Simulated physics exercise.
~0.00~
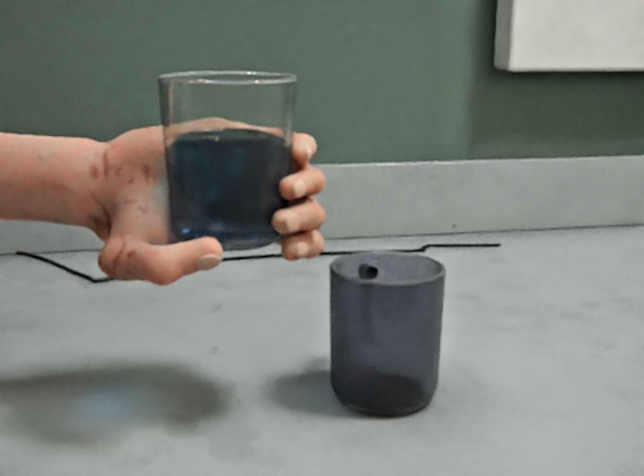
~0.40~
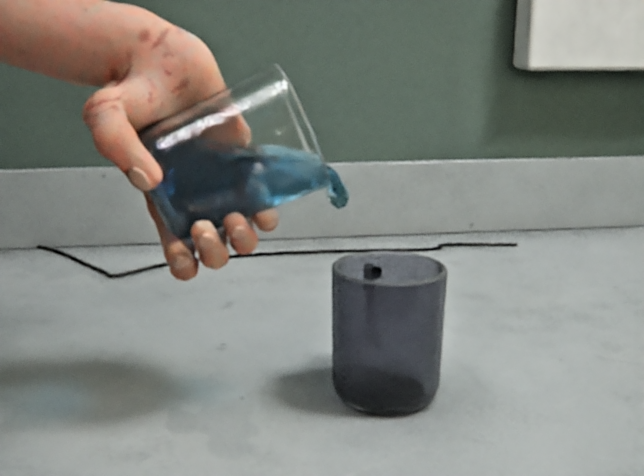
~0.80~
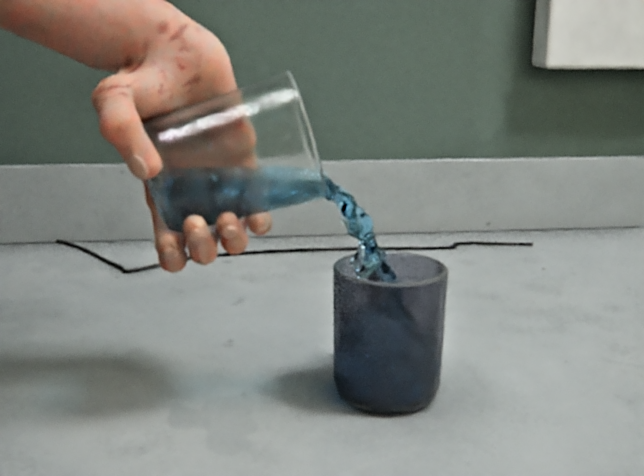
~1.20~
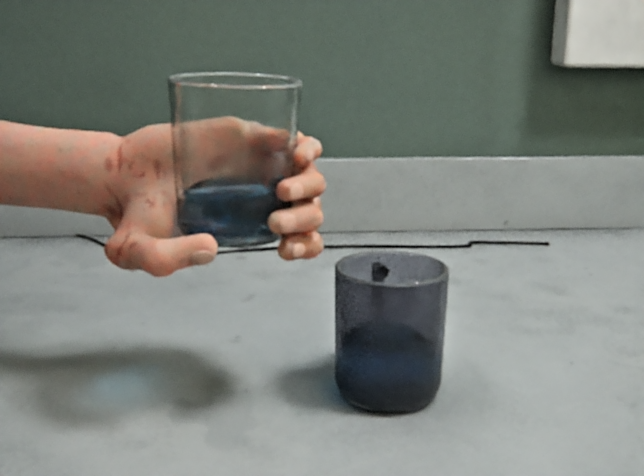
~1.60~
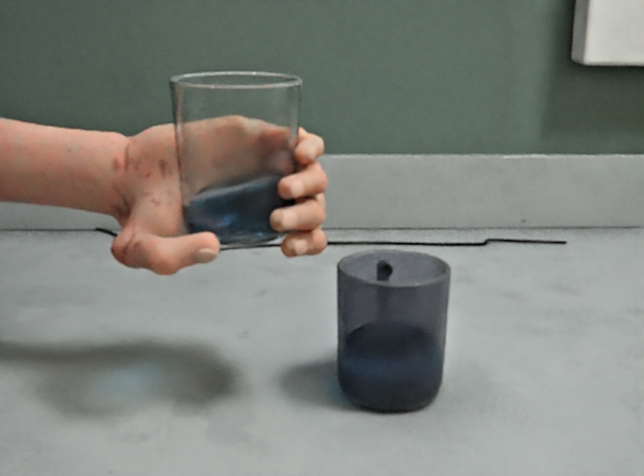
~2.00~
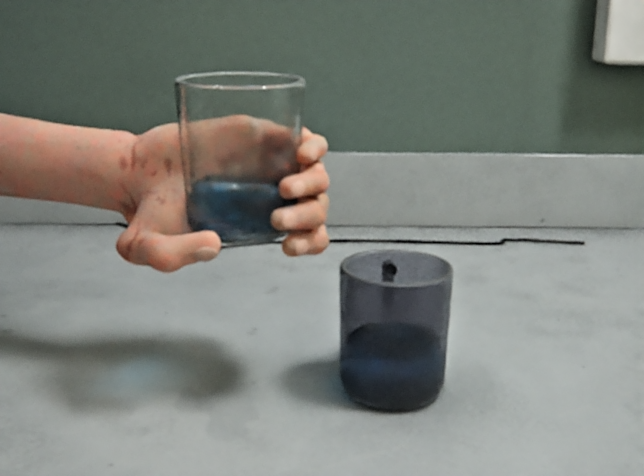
A hand tips a drinking glass rightwards, pours some blue water into a mug, and levels it.
